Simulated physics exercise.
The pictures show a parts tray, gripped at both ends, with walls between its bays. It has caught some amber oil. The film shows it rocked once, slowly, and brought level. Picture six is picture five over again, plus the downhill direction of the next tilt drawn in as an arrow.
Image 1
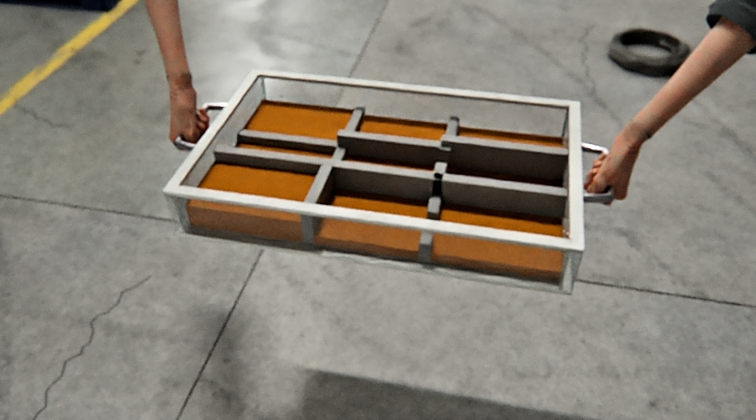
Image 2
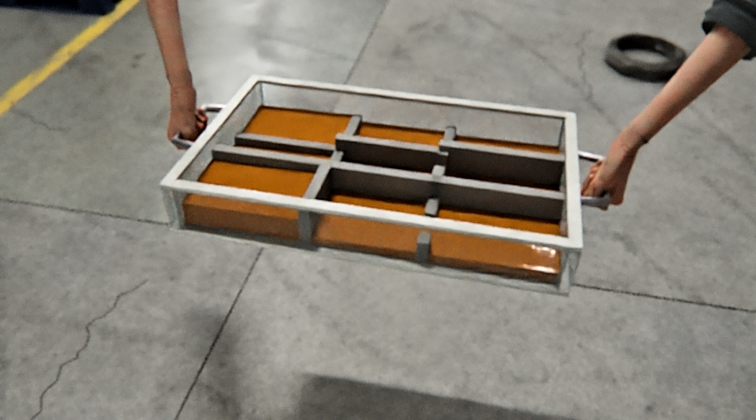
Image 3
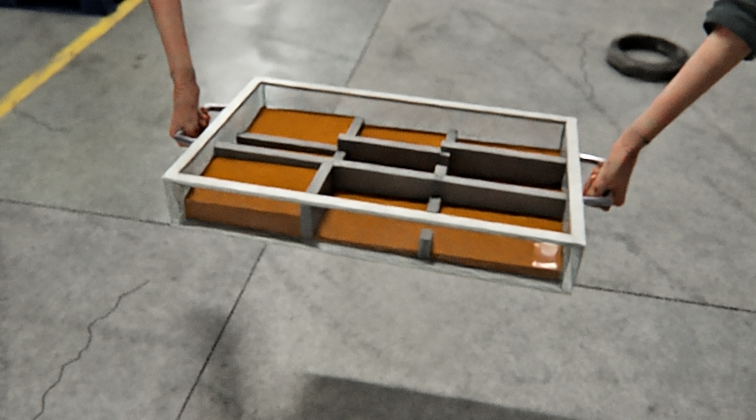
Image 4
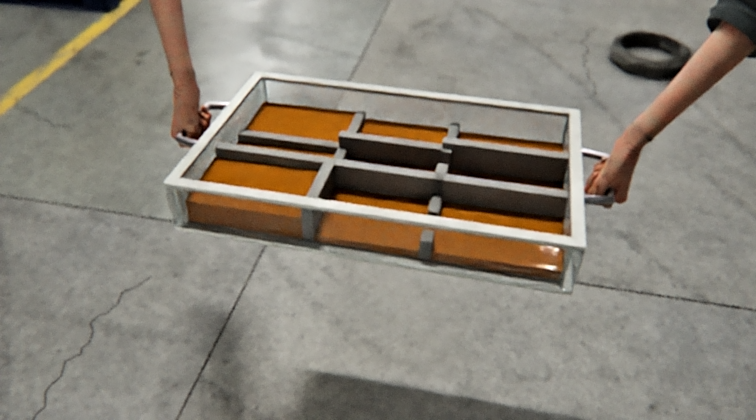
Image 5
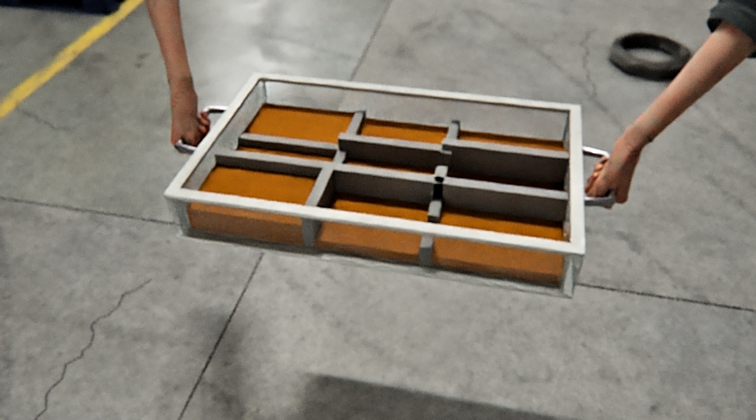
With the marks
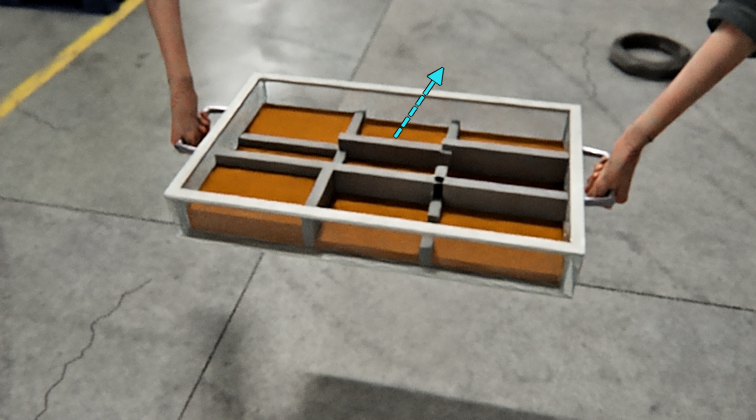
On a concrete floor, two hands holding a divided tray of amber liquid, tilting it slightly, then bringing it level again.
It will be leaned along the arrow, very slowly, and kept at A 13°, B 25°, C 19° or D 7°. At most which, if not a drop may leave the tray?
Choose B.
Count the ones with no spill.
All four.
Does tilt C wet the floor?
No, that is safe.
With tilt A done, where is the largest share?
It is the front left one.
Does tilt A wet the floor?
No.
The arrow ends at (439, 72).
If A is chosen, nothing spills; the front left bay holds the most.
If B is chosen, nothing spills; the back right bay holds the most.
If C is chosen, nothing spills; the front left bay holds the most.
If D is chosen, nothing spills; the front left bay holds the most.
